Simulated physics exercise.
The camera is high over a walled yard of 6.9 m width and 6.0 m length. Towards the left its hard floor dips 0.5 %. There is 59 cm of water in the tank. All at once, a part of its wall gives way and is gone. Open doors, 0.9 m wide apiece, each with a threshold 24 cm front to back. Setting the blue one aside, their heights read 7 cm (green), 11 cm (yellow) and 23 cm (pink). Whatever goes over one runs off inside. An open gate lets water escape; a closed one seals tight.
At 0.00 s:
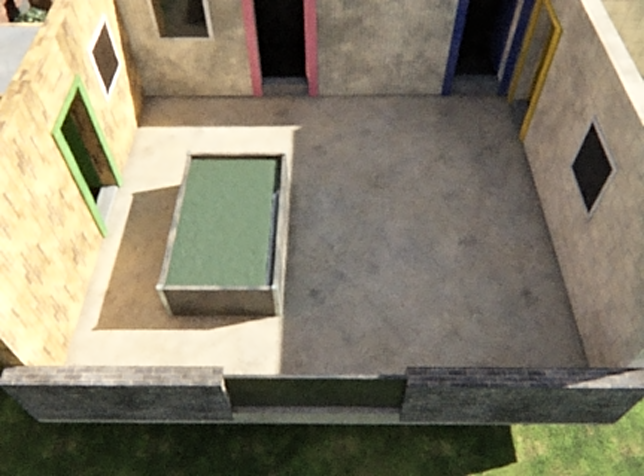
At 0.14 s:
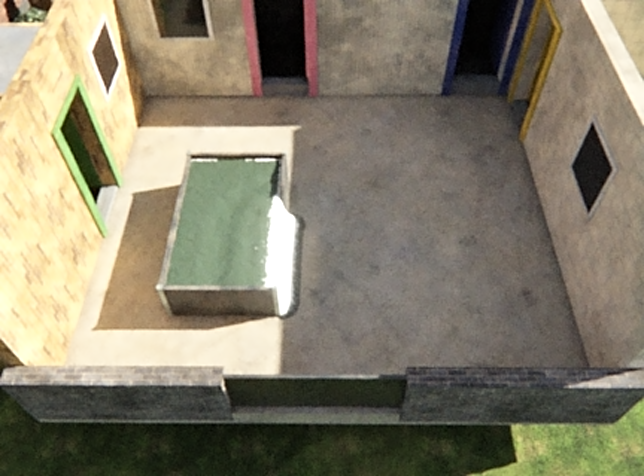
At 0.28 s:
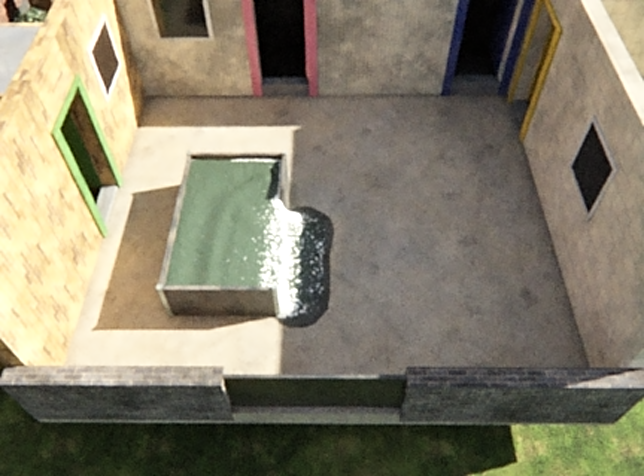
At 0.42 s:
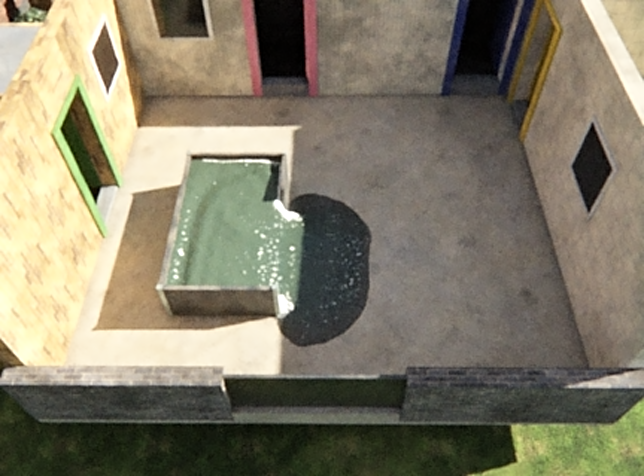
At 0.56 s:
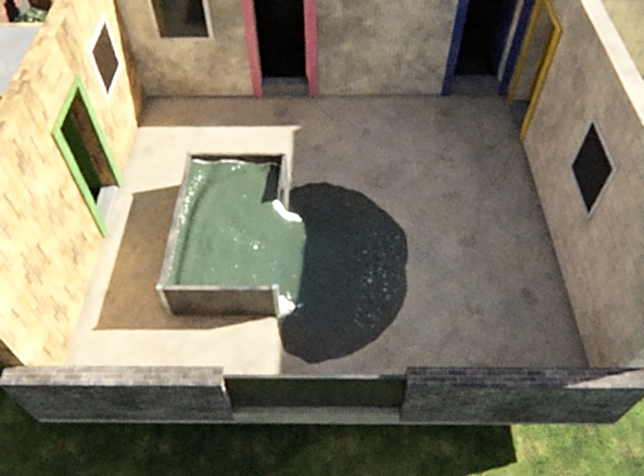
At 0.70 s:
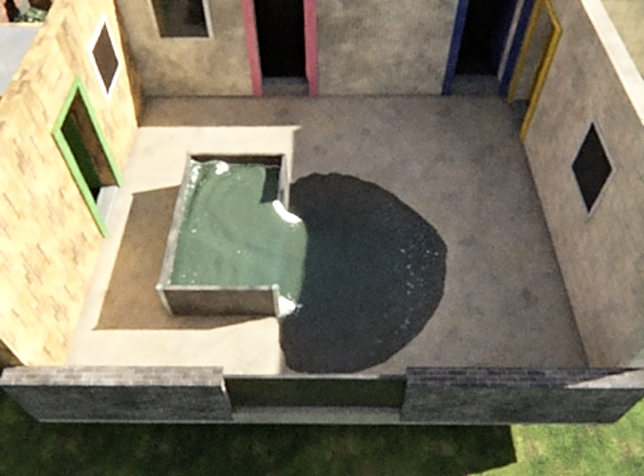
At first, still green water fills a rectangular tank in a walled yard with open doorways framed in green, pink, blue and yellow. Then part of the tank's right side disappears, and white, foaming water pours through the gap, spreading rightward across the floor in a widening, dark, rounded pool.
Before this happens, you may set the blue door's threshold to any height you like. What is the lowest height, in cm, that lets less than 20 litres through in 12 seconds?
About 12.5 cm.
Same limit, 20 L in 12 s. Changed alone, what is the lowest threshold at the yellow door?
Door yellow, min height approx. 9.0 cm.
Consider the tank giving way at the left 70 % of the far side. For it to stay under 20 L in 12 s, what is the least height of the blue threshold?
The answer is some 6.5 cm.
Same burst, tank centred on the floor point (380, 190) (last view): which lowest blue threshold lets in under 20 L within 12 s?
That setup calls for roughly 19 cm.
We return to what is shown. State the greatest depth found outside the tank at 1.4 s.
Max depth: About 27 cm.
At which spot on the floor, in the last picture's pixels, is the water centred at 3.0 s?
The centre of all the water is around (403, 266).
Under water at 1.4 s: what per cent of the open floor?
I'd say near 35 percent.
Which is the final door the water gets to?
It's the green door.
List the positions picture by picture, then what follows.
In the first frame, still water, 59 cm deep, in the tank at (229, 218); the blue door at (484, 48) is dry.
In the second frame, the front is at (294, 302), 0.2 m from the gap at (279, 255); 0.3 m2 of floor is wet, 59 cm left at the back.
In the third frame, the front is at (329, 235), 0.7 m from the gap at (279, 256); 1.1 m2 of floor is wet, 59 cm left at the back.
In the fourth frame, the front is at (364, 248), 1.3 m from the gap at (279, 257); 2.5 m2 of floor is wet, 53 cm left at the back.
In the fifth frame, water pours out at (279, 257) and has run 1.8 m, to (401, 264); about 6 cm deep outside, 50 cm at the back.
In the sixth frame, the gap is at (279, 256), the front 2.4 m out at (441, 254); the back of the tank holds 50 cm; 3.2 m in a straight line remain to the blue door at (484, 48).
After 1.4 s water covers 35 % of the floor, deepest (27 cm) near (287, 287); it has not reached the blue door.
After 3.0 s water covers 45 % of the floor, deepest (30 cm) near (517, 369); it has not reached the blue door.
After 12.0 s water covers 100 % of the floor, deepest (12 cm) near (128, 277); 4 cm at the blue door, 0 litres in over its 26 cm threshold.
At the blue door as built, the water arrived by 3.1 s and peaked near 16 cm at 6.0 s.
Run again over the same 12 s with other heights there, 40 litres in over 10.5 cm, 8 litres over 14 cm. The limit of 20 litres is kept from about 12.5 cm up.
